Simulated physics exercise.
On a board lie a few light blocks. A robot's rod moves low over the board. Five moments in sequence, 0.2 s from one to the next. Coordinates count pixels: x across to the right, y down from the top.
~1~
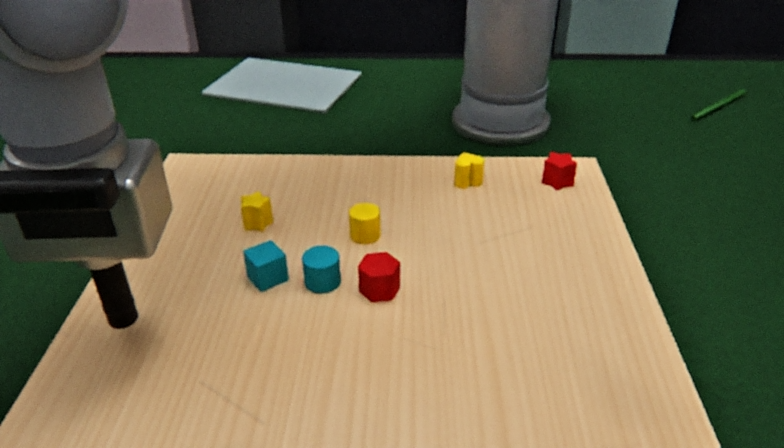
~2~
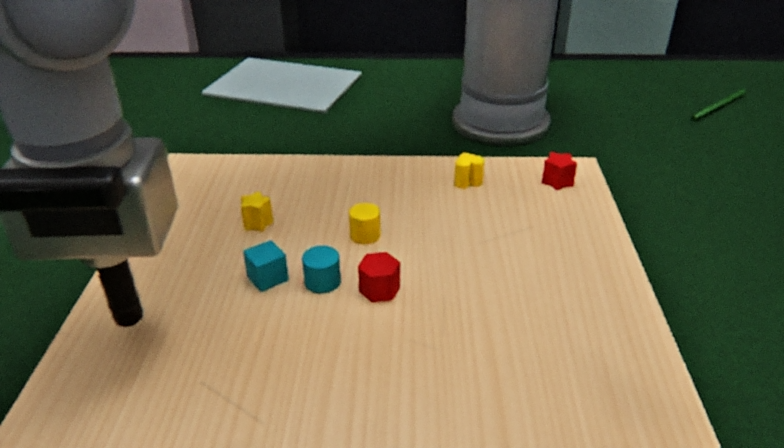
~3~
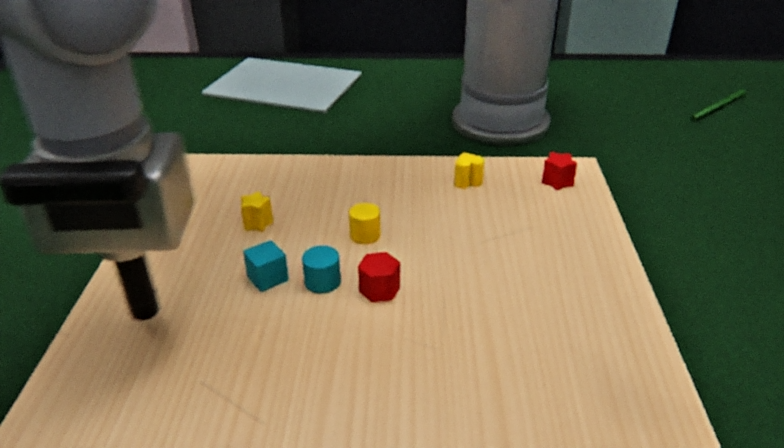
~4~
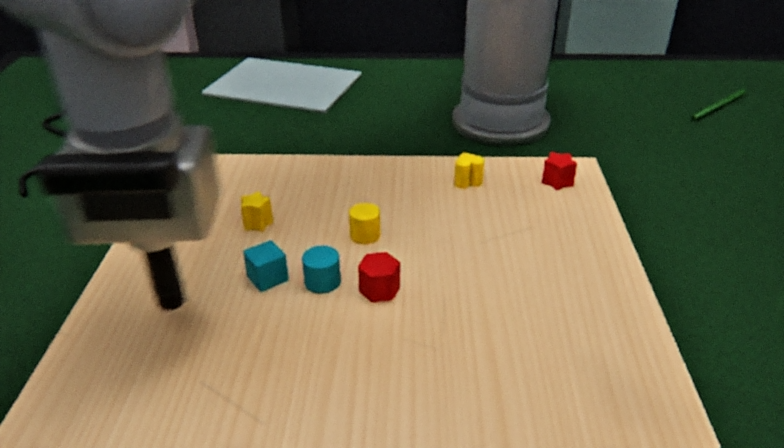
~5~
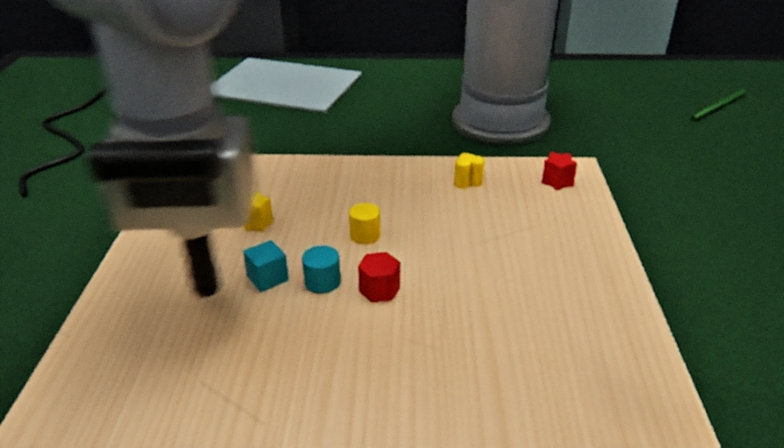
On a wooden board, a robot's dark rod moves right toward a still turquoise cube.
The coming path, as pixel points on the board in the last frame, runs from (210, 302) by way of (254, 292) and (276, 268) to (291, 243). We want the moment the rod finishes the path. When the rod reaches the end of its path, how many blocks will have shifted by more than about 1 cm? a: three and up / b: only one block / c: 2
b (only one block)
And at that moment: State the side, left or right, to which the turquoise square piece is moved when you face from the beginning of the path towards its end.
So, looking from the first point of the path to the last, the turquoise square piece moves leftwards.
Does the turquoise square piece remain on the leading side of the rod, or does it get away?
It holds its place in front.
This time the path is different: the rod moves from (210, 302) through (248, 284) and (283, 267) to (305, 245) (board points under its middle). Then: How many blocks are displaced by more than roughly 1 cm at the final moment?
One block moves more than 1 cm.
What follows on the original path. One third of the way, rod (253, 280); turquoise square piece (270, 249), turned 15° anticlockwise.
Two thirds of the way, rod (275, 256); turquoise square piece (291, 227), turned 20° anticlockwise.
At the end, rod (289, 232); turquoise square piece (310, 208); turquoise circular block not moved.
